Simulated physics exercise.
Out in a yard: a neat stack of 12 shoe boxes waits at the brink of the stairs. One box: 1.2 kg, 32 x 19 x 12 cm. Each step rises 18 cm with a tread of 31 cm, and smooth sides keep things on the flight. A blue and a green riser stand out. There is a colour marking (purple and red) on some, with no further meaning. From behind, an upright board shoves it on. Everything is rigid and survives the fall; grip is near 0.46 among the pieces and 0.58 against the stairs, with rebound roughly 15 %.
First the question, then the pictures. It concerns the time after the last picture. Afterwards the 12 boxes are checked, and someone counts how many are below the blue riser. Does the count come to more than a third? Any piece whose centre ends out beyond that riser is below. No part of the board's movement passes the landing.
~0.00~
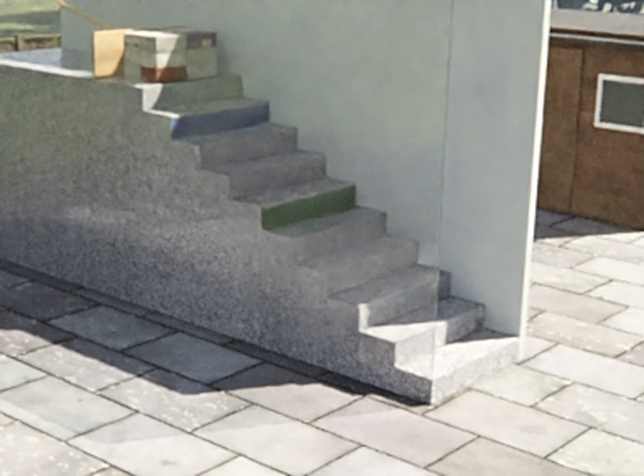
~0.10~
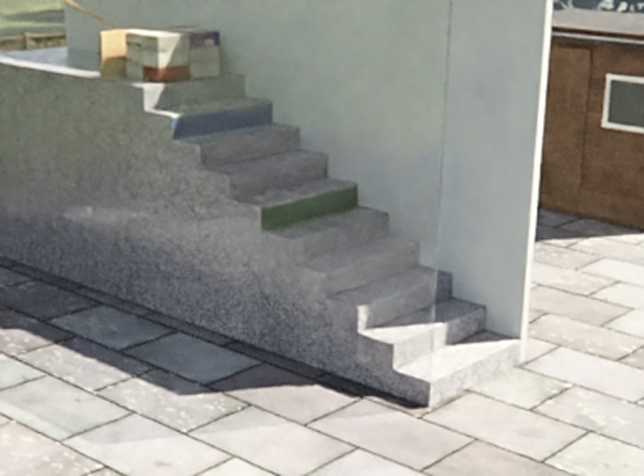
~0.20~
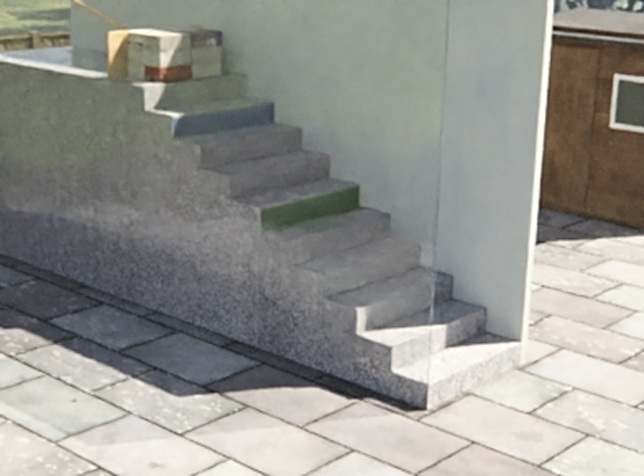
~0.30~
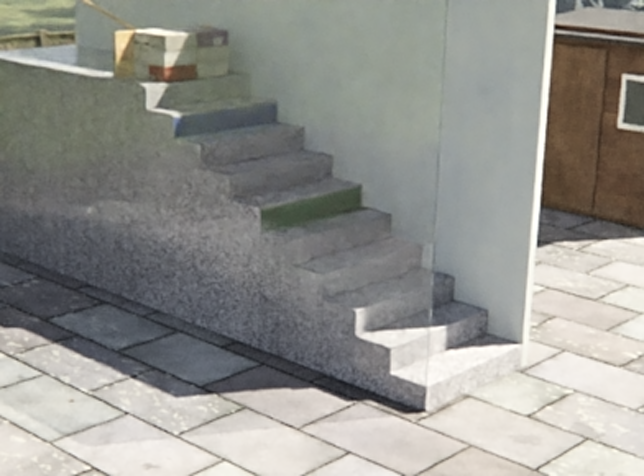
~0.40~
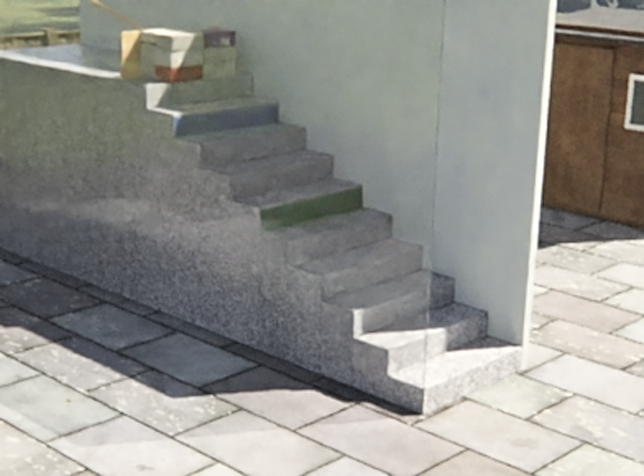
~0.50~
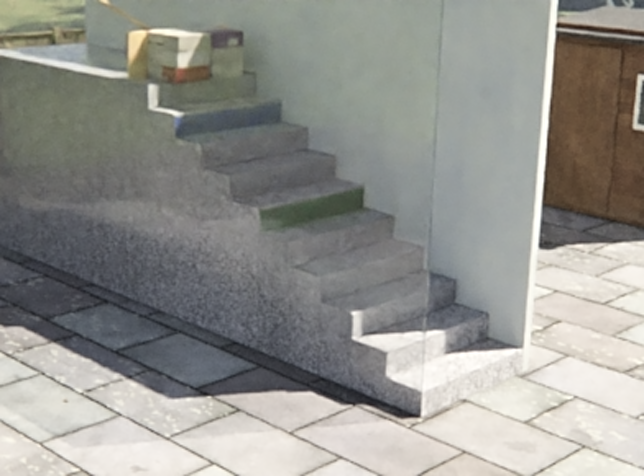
Yes.
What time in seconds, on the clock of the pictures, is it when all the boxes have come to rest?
Time: About 3.5 s.
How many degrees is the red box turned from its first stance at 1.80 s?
Near 0 degrees from where it started.
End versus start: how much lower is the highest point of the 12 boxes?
I'd put it at around 24 cm.
By 0.62 s, none of the 12 boxes below the blue riser, 12 disturbed; purple box tilted 4°; red box moved 24 cm.
By 0.82 s, none of the 12 boxes below the blue riser, 12 disturbed; purple box tilted 18°, 15 cm lower; red box tilted 17°, 15 cm lower.
By 1.18 s, 6 of the 12 boxes below the blue riser; purple box on its side; red box 18 cm lower.
By 1.80 s, 8 of the 12 boxes below the blue riser; purple box on its side; red box 18 cm lower.
When it is over (3.5 s), 8 of the 12 boxes below the blue riser; purple box on its side; red box 18 cm lower. That is 67 per cent. In pixels of the last frame, middles, purple box near (275, 119), red box near (200, 99).
